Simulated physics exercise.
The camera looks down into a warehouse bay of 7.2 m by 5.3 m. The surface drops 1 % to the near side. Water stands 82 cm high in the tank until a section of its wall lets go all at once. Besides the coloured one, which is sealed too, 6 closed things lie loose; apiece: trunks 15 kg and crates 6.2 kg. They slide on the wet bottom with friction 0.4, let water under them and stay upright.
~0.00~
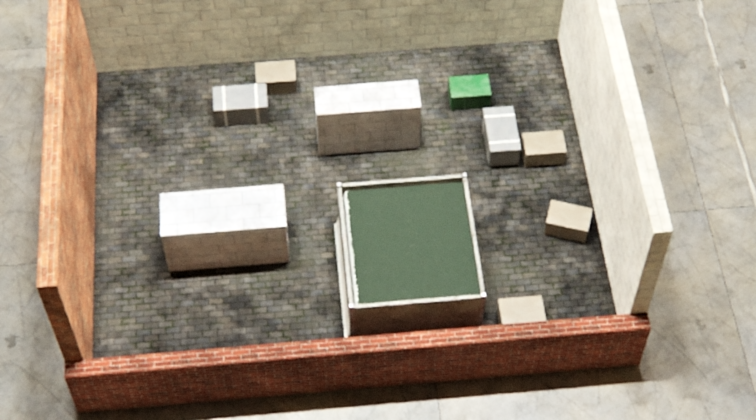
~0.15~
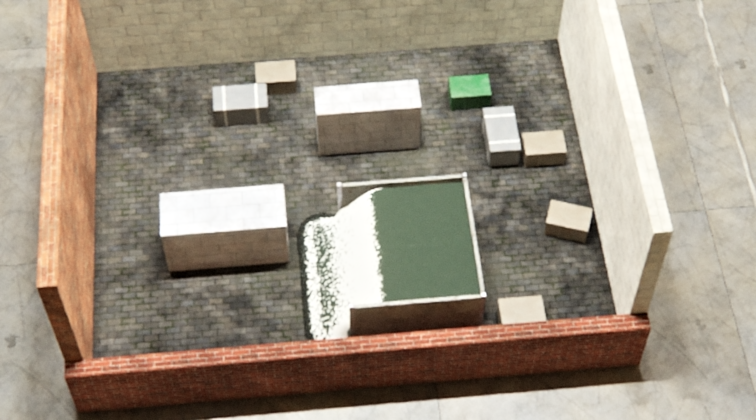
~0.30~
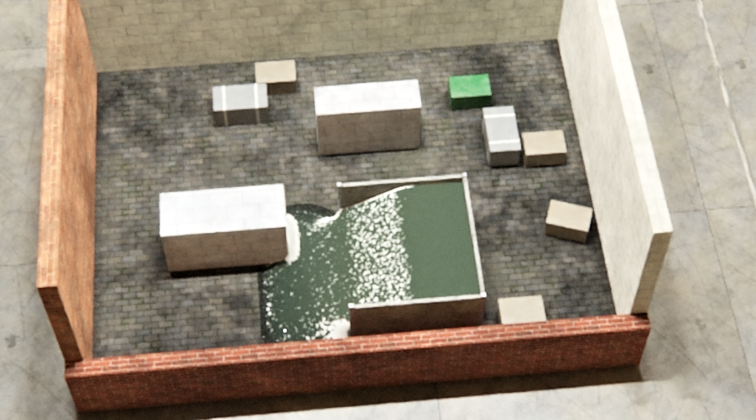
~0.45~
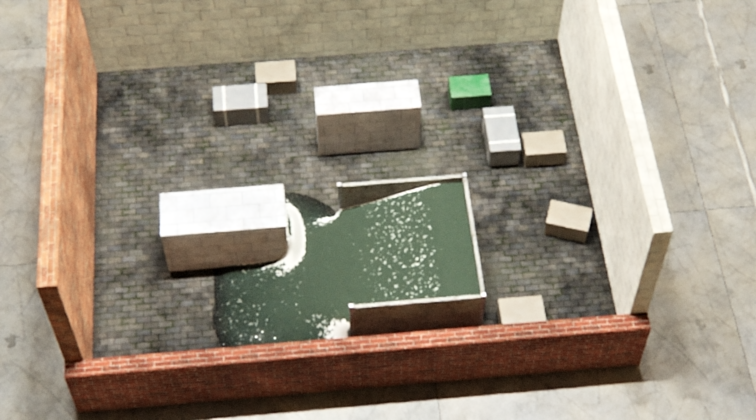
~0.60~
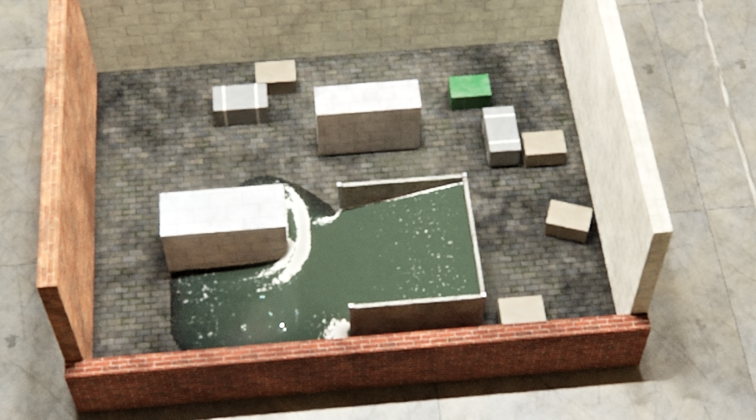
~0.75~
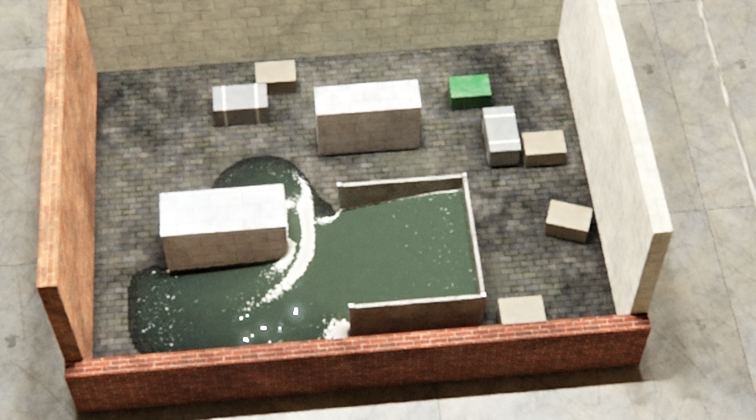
To begin with, dark green water fills a walled tank inside a brick-floored bay, with boxes and larger blocks around it. The tank's left side opens and water pours out in white foam, then spreads left around a pale block, while the green crate and other boxes stay still.
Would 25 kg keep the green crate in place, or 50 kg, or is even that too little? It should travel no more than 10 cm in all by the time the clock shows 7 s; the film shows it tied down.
I expect that only the larger load is enough.
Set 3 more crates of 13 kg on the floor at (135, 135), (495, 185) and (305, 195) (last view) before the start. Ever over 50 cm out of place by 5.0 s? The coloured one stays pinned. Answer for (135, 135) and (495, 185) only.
In turn: Over, under.
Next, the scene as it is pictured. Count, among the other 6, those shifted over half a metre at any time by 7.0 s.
That makes 2.
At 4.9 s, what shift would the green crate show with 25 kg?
Roughly 0 cm.
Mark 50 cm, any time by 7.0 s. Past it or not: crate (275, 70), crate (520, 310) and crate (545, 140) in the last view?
In turn: Past it, short of it, less.
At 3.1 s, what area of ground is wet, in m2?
Roughly 26 m2.
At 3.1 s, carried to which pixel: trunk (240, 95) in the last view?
Near (216, 76).
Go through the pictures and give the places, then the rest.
The first frame shows the green crate at (470, 86) rests on the ground; 3.3 m2 under water; 0 of 7 have shifted.
The second frame shows the green crate at (470, 86) rests on the ground; water covers 4.5 m2; 0 of 7 have shifted.
The third frame shows the green crate at (470, 86), on the bottom; 5.8 m2 under water; 0 of 7 have shifted.
The fourth frame shows the green crate at (470, 86) rests on the ground; 7.1 m2 under water; 0 of 7 have shifted.
The fifth frame shows the green crate at (470, 86) rests on the ground; 8.3 m2 under water; 0 of 7 have shifted.
The sixth frame shows the green crate at (470, 86), on the bottom; water covers 9.9 m2; 0 of 7 have shifted.
After 1.4 s the green crate would be 0 cm from its start with 25 kg and 0 cm from its start with 50 kg; 0 cm of water round it then.
After 3.1 s the green crate would be 0 cm from its start with 25 kg and 0 cm from its start with 50 kg; 0 cm of water round it then.
After 4.9 s the green crate would be 0 cm from its start with 25 kg and 0 cm from its start with 50 kg; 2 cm of water round it then.
After 7.0 s the green crate would be 54 cm from its start with 25 kg and 0 cm from its start with 50 kg; 5 cm of water round it then.
